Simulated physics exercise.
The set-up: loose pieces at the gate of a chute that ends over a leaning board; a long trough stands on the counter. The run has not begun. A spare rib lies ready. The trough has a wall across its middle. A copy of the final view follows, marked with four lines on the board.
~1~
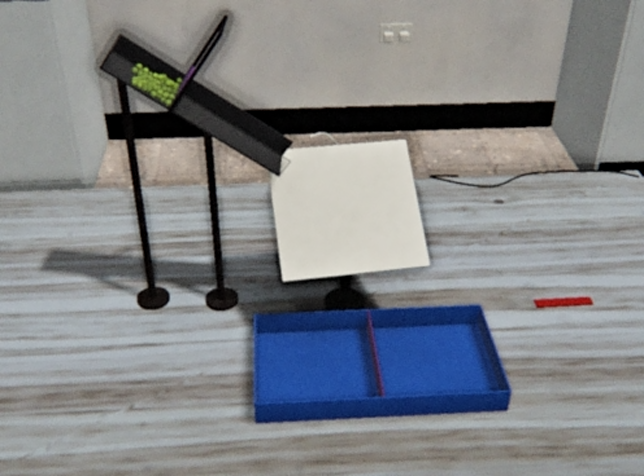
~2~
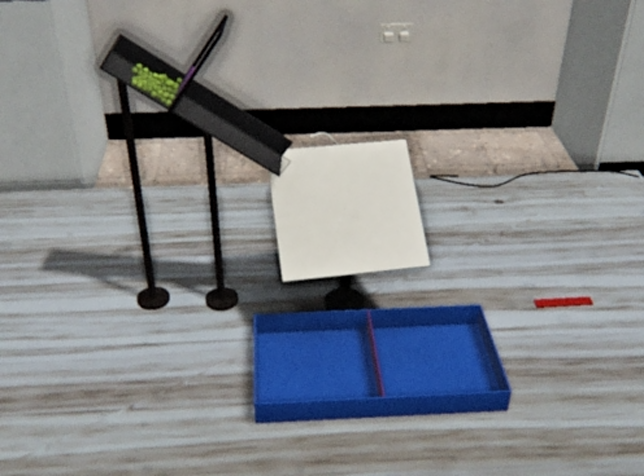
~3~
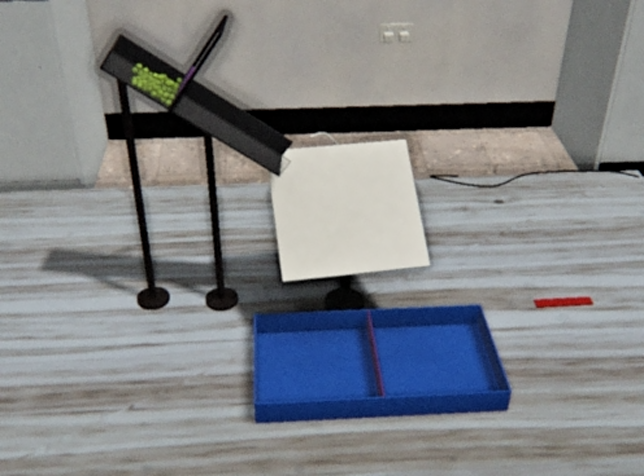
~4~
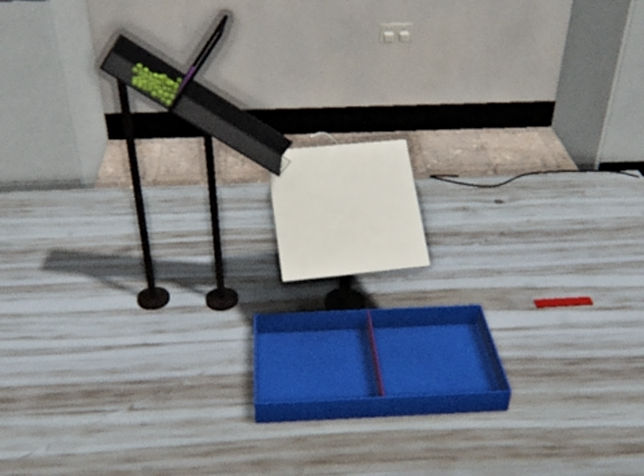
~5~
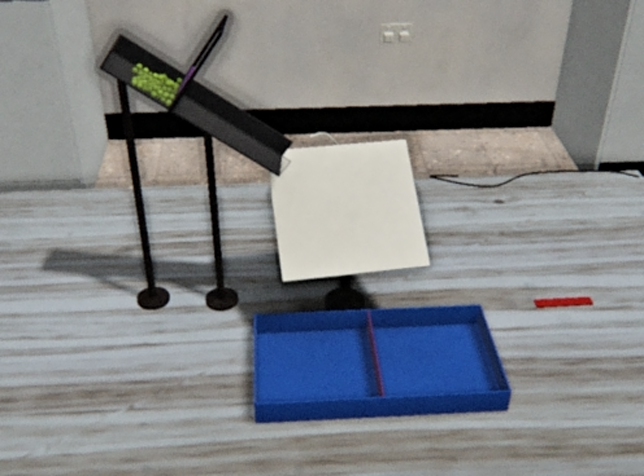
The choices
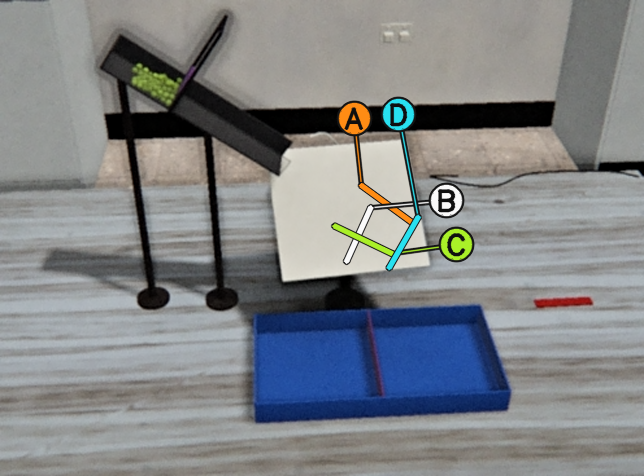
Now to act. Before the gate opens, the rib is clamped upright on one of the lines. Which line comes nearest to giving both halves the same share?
Line D.
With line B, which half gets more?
Left.
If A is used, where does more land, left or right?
More lands on the right.
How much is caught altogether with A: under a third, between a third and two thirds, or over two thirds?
Between a third and two thirds.
On the marked copy, line A from (361, 185) to (411, 222); line B from (370, 207) to (346, 261); line C from (334, 226) to (392, 253); line D from (418, 217) to (389, 267).
For line A, of what is caught, a small part in the left half, most in the right.
For line B, of what is caught, nearly all in the left half, a small part in the right.
For line C, of what is caught, a small part in the left half, nearly all in the right.
For line D, of what is caught, about a third in the left half, about two thirds in the right.
